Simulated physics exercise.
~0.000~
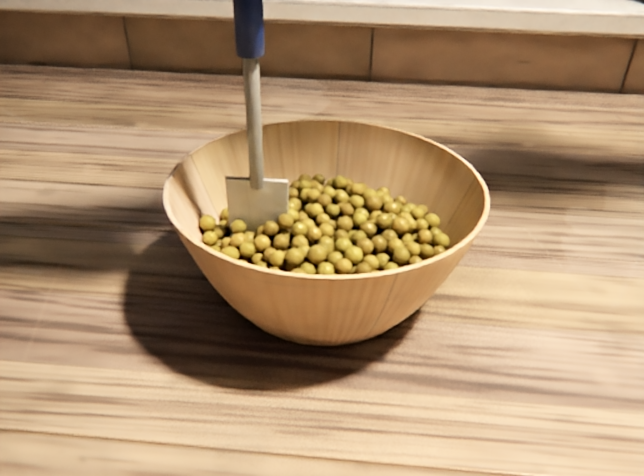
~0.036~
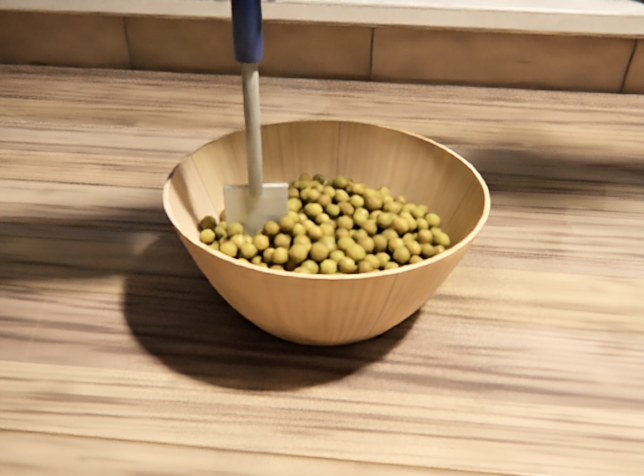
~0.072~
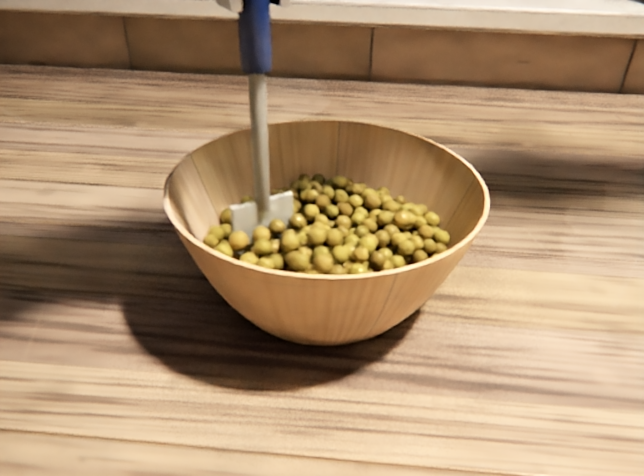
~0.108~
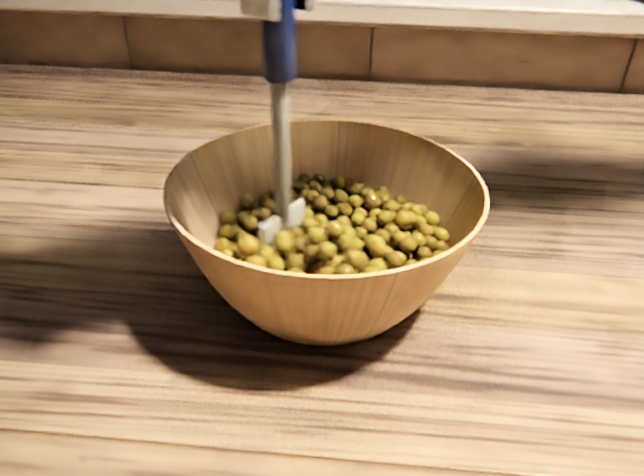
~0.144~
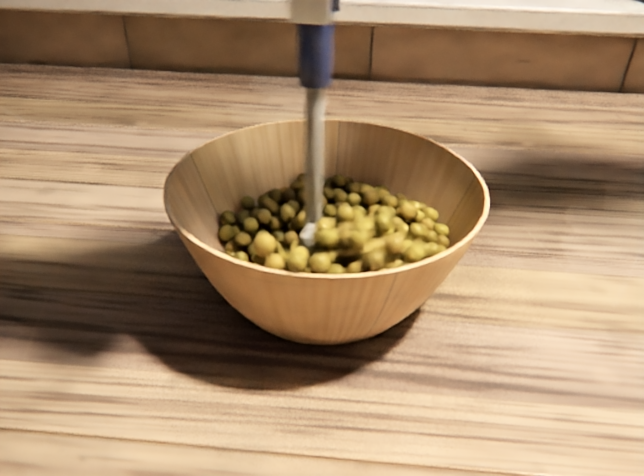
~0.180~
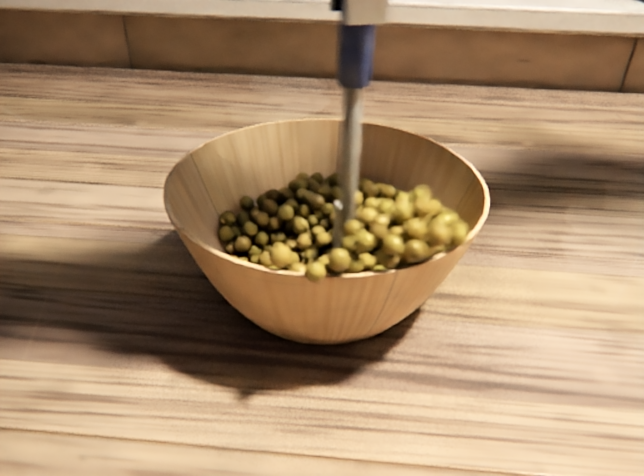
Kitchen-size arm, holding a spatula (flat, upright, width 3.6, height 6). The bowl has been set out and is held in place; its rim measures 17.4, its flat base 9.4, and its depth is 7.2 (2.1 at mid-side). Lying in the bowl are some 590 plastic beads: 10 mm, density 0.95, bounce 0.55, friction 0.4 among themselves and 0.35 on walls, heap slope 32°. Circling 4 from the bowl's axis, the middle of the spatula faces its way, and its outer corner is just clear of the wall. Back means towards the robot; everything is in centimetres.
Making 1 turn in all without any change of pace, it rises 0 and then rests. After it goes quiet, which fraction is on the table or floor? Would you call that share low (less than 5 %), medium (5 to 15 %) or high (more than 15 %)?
I would call it medium.
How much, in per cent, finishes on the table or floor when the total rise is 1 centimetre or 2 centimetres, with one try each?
Near 10 in a hundred, then 10 in a hundred.
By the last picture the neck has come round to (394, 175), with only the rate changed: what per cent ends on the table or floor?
Some 25 %.
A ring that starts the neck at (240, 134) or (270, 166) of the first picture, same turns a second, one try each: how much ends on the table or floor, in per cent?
Roughly 15 % and 0 %.
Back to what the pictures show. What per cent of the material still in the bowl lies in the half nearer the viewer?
Some 65 per cent.
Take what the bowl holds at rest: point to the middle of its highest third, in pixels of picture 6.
Roughly at pixel (264, 254).
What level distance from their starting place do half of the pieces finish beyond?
8 centimetres.
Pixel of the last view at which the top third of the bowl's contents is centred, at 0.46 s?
I'd say about (264, 173).
By 0.32 s, 204° round, highest piece 10 above the table; 569 in the bowl, 10 on the table or floor, 14 in flight or on the tool.
By 0.46 s, 299° round, highest piece 9 above the table; 549 in the bowl, 32 on the table or floor, 12 in flight or on the tool.
By 0.73 s, 0° round, highest piece 7 above the table; 537 in the bowl, 56 on the table or floor.
By 1.43 s, 0° round, highest piece 7 above the table; 537 in the bowl, 56 on the table or floor.
Final count, 537 in the bowl, 56 on the table or floor. That is 9 % on the table or floor.
